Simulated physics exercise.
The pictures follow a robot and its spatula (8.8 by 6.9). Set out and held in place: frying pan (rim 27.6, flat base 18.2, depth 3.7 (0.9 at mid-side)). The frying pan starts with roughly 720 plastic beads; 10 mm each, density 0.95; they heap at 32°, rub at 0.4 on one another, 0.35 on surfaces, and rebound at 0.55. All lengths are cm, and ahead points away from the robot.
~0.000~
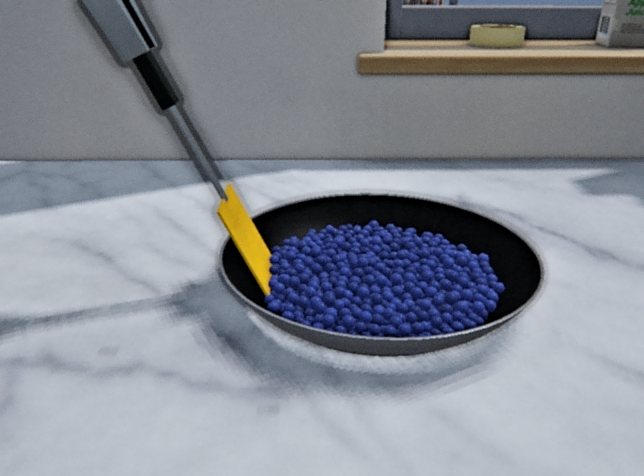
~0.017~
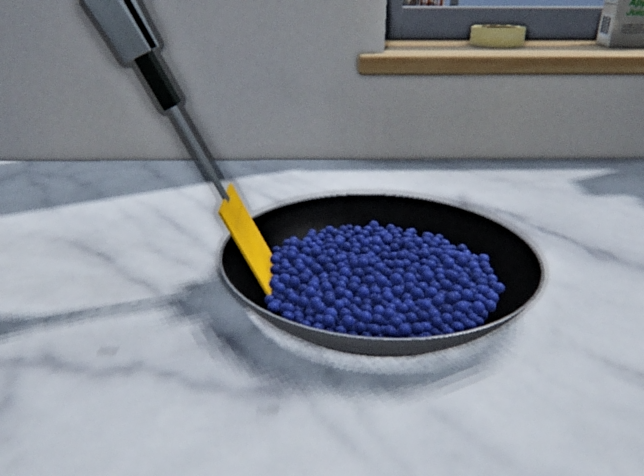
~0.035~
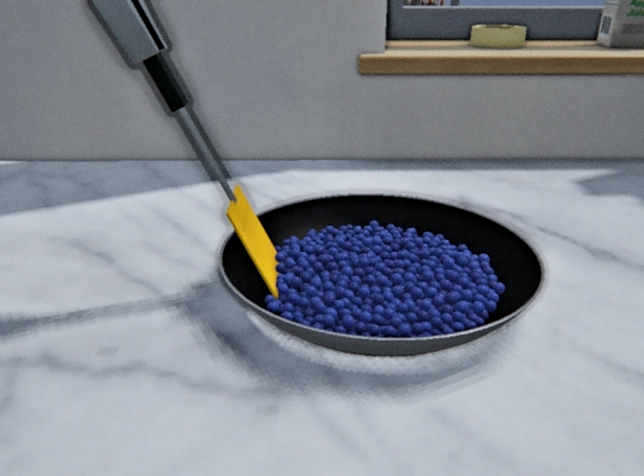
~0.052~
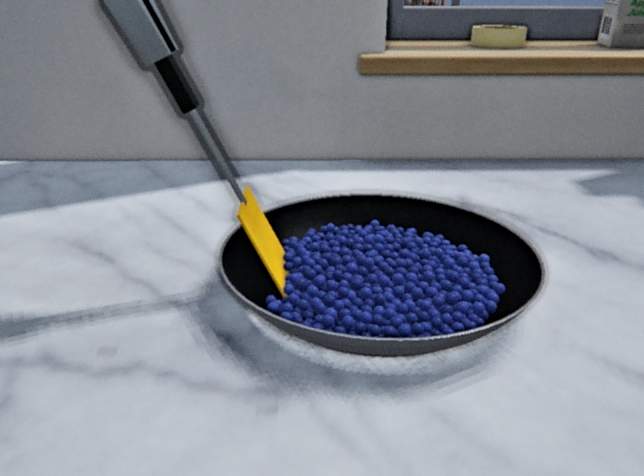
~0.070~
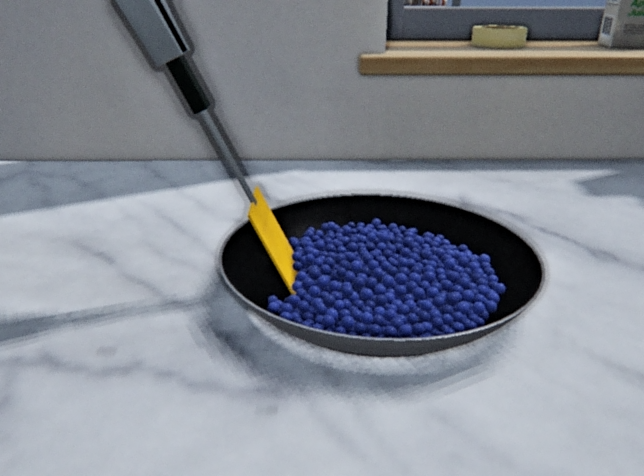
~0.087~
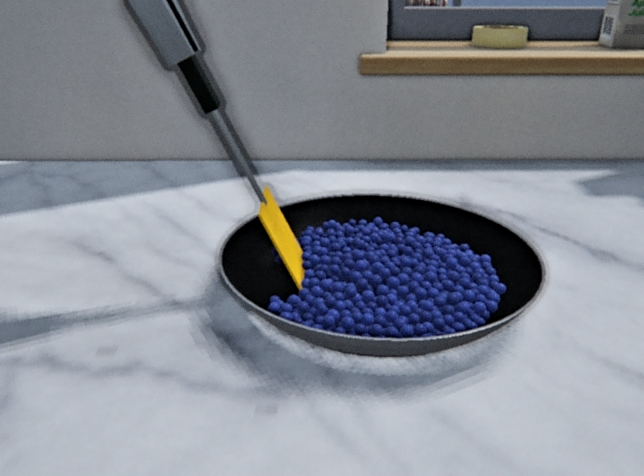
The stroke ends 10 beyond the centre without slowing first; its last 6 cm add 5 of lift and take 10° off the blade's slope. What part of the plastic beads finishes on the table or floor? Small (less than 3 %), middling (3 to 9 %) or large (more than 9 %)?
A middling share, 3 to 9 %, ends on the table or floor.
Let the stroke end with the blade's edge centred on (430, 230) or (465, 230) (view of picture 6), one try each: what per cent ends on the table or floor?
About 0 and 0 per cent.
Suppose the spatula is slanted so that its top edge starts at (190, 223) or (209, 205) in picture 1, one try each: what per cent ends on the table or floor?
Some 5 and 5 per cent.
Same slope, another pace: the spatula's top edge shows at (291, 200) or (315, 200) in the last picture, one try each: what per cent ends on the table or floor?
Some 15 and 20 per cent.
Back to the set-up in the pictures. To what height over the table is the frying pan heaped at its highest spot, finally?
Some 4.5 cm.
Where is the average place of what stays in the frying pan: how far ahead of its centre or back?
Some 3.5 cm ahead.
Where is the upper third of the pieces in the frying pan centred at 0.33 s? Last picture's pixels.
At about (467, 256).
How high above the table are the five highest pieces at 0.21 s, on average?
About 4 cm.
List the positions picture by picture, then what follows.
In the first picture, spatula top edge at (224, 197), sloping 65°; upper third of the load around (374, 268), from x 270 to 500, top at y 225; 725 in the frying pan.
In the second picture, spatula top edge at (225, 197), sloping 65°; upper third of the load around (370, 268), from x 270 to 500, top at y 225.
In the third picture, spatula top edge at (232, 198), sloping 65°; upper third of the load around (368, 268), from x 270 to 500, top at y 225.
In the fourth picture, spatula top edge at (243, 200), sloping 65°; upper third of the load around (366, 267), from x 270 to 500, top at y 225.
In the fifth picture, spatula top edge at (253, 200), sloping 65°; upper third of the load around (371, 267), from x 275 to 500, top at y 225.
In the sixth picture, spatula top edge at (263, 200), sloping 65°; upper third of the load around (374, 268), from x 275 to 500, top at y 220; 725 in the frying pan.
After 0.21 s, sloping 65°, highest piece 4 above the table; 725 in the frying pan.
After 0.33 s, sloping 62°, highest piece 5 above the table; 725 in the frying pan.
After 0.59 s, sloping 55°, highest piece 4 above the table; 689 in the frying pan, 36 on the table or floor.
After 1.64 s, sloping 55°, highest piece 4 above the table; 689 in the frying pan, 36 on the table or floor.
At rest, 689 in the frying pan, 36 on the table or floor. That is 5 % on the table or floor.
